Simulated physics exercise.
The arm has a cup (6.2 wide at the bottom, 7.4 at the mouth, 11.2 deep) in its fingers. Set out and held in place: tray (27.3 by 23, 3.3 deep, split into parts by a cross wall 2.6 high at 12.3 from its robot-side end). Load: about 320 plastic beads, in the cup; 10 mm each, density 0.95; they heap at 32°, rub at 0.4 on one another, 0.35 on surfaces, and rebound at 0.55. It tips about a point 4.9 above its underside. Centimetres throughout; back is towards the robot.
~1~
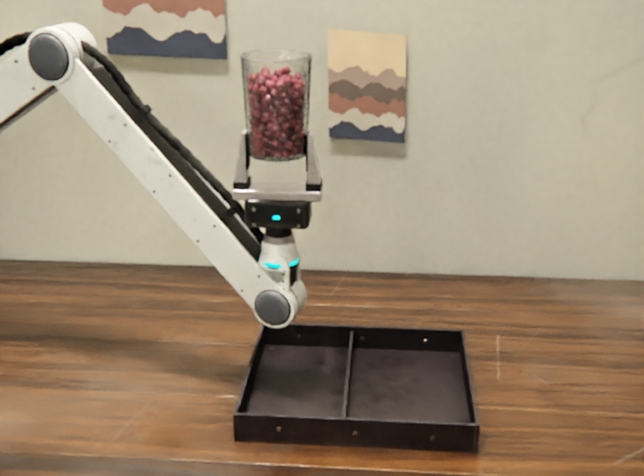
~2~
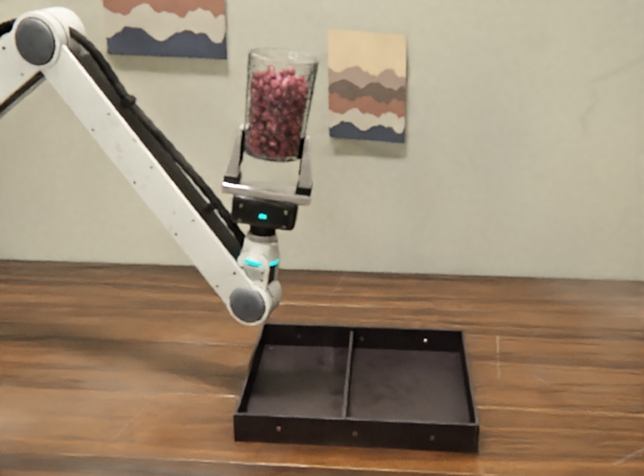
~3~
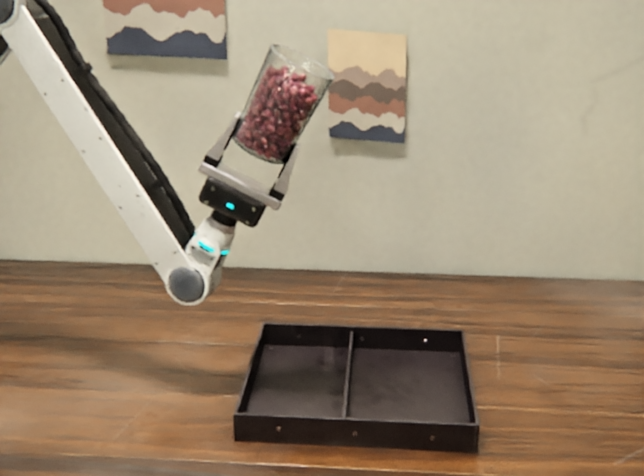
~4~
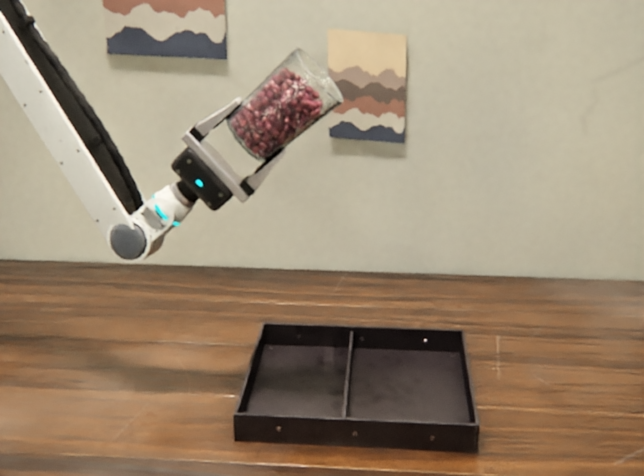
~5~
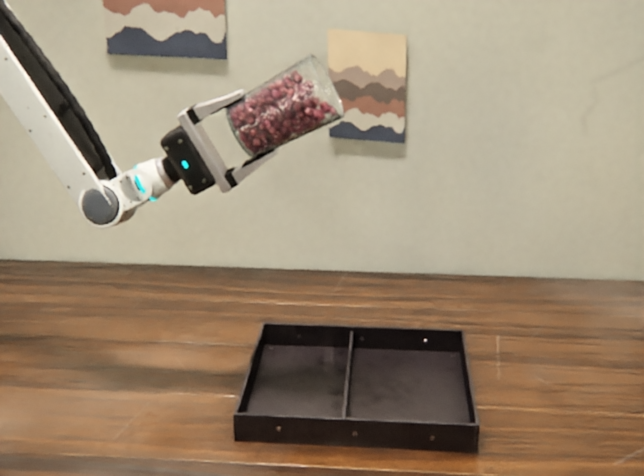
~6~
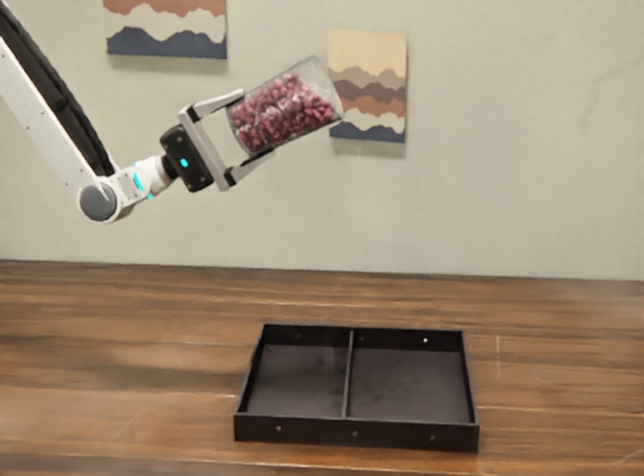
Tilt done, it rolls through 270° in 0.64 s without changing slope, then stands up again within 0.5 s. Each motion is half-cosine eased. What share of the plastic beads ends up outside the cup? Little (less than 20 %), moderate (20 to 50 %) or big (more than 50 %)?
Outside the cup the share is little, less than 20 %.
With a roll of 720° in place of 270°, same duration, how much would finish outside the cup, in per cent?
Then about 0 per cent.
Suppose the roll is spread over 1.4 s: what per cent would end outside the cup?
It would be near 0 per cent.
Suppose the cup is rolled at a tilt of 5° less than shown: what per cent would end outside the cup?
Then about 0 per cent.
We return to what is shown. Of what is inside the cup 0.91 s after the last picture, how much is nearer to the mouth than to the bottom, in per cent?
Roughly 40 per cent.
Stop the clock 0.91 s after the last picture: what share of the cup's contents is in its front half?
Some 45 per cent.
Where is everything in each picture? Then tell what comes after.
In the first frame, the cup middle at (277, 107), upright; upper third of the load around (277, 90), from x 250 to 305, top at y 75; 318 in the cup.
In the second frame, the cup middle at (278, 107), tipped 8°; upper third of the load around (277, 91), from x 250 to 305, top at y 75.
In the third frame, the cup middle at (280, 107), tipped 27°; upper third of the load around (281, 93), from x 240 to 315, top at y 70.
In the fourth frame, the cup middle at (282, 109), tipped 48°; upper third of the load around (284, 95), from x 235 to 320, top at y 70.
In the fifth frame, the cup middle at (282, 110), tipped 61°; upper third of the load around (285, 97), from x 235 to 335, top at y 75.
In the sixth frame, the cup middle at (282, 110), tipped 62°; upper third of the load around (284, 99), from x 235 to 330, top at y 75; 318 in the cup.
Then, 0.46 s on, tipped 62°, highest piece 40 above the table; 318 in the cup.
Then, 0.91 s on, tipped 27°, highest piece 41 above the table; 316 in the cup, 1 in the far-side part, 1 in flight or on a rim.
Then, 1.34 s on, upright, highest piece 42 above the table; 316 in the cup, 2 in the far-side part.
Then, 2.04 s on, upright, highest piece 42 above the table; 316 in the cup, 2 in the far-side part.
In the end, 316 in the cup, 2 in the far-side part. That is 1 % outside the cup.
